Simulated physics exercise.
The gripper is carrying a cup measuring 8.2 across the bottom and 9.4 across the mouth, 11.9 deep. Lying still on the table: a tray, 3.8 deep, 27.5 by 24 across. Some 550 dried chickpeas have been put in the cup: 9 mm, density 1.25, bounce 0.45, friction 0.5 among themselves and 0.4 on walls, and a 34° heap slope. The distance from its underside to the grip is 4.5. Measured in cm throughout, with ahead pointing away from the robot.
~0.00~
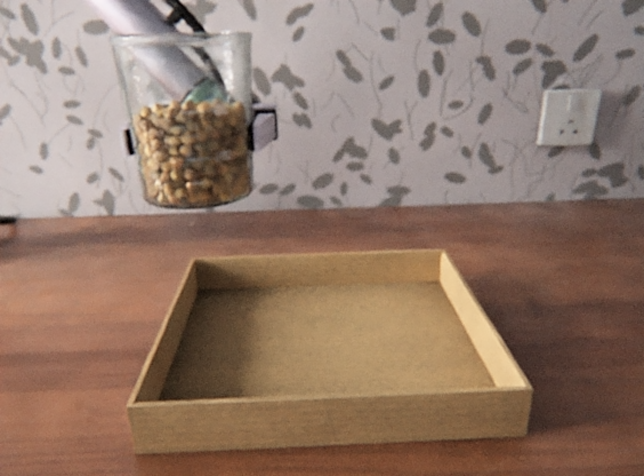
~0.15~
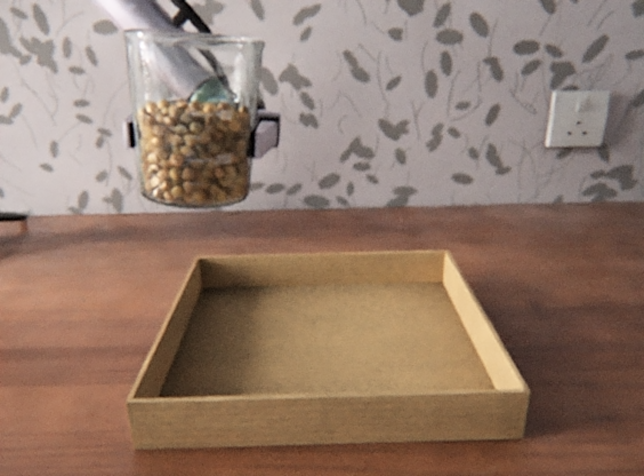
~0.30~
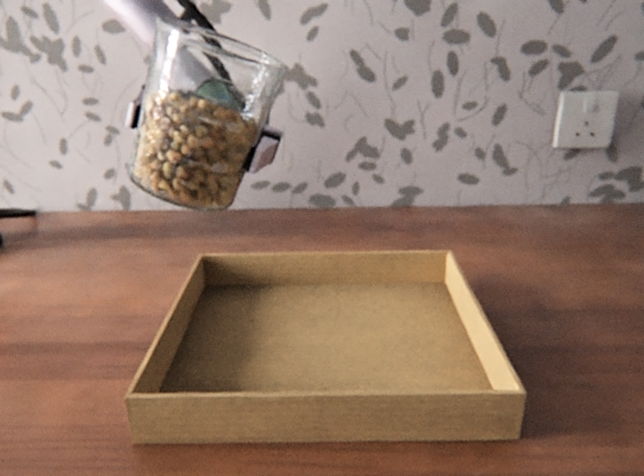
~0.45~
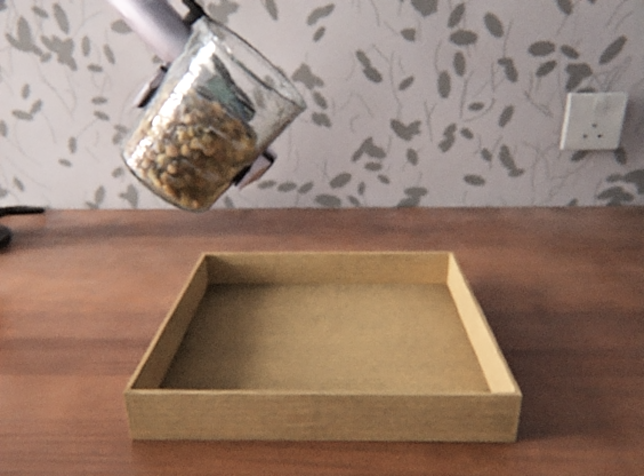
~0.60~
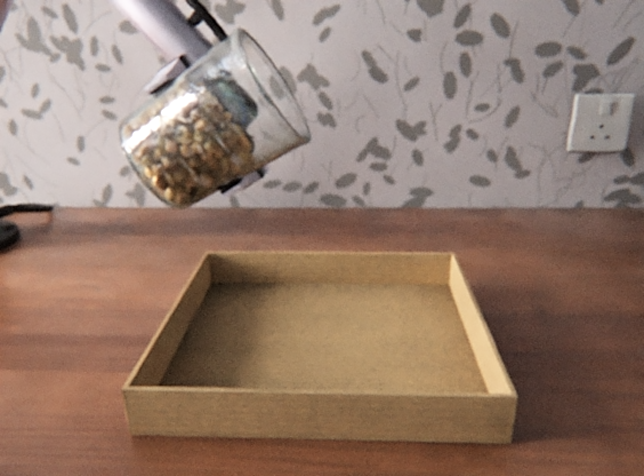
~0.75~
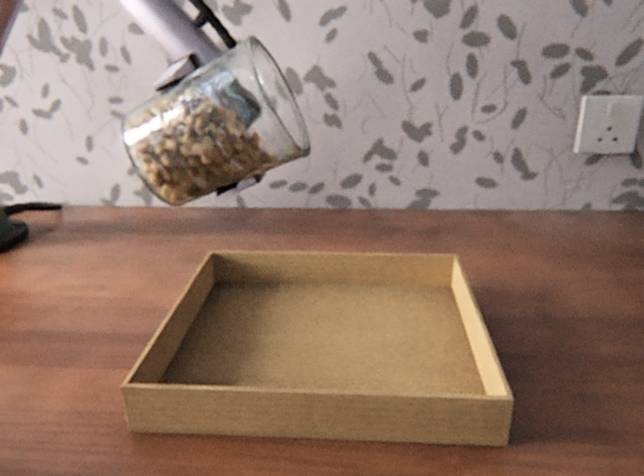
The clip shows a gripper holding a clear cup partly filled with dried chickpeas above an empty shallow tray on a wooden table, then steadily tilting it to the right until it leans steeply, the chickpeas shifting inside.
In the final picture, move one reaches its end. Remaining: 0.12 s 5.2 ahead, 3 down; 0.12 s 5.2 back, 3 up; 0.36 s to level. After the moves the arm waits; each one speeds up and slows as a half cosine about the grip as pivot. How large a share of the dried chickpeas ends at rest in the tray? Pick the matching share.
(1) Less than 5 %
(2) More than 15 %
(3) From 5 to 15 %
From 5 to 15 %.
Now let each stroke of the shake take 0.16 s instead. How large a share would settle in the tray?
Roughly 5 in a hundred.
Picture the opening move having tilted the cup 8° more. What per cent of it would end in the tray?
Then something close to 15 in a hundred.
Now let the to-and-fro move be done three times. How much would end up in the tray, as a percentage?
Estimate for that case: 15 %.
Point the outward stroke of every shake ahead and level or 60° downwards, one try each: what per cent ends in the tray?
I'd say close to 25 percent for the first and close to 0 percent for the second.
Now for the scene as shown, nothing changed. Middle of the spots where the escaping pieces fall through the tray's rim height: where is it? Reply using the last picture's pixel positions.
Look at roughly (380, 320) in the last picture.
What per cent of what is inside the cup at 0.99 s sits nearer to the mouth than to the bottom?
40 %.
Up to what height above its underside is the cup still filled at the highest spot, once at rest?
Some 8.5 cm.
By 0.99 s, tilted 65° forward, highest piece 23 above the table; 527 in the cup, 25 in flight or on a rim.
By 1.23 s, tilted 16° forward, highest piece 26 above the table; 499 in the cup, 47 in the tray, 2 on the table or floor, 4 in flight or on a rim.
By 1.55 s, level, highest piece 24 above the table; 499 in the cup, 46 in the tray, 7 on the table or floor.
By 2.60 s, level, highest piece 24 above the table; 499 in the cup, 46 in the tray, 7 on the table or floor.
Final count, 499 in the cup, 46 in the tray, 7 on the table or floor. That is 8 % in the tray.
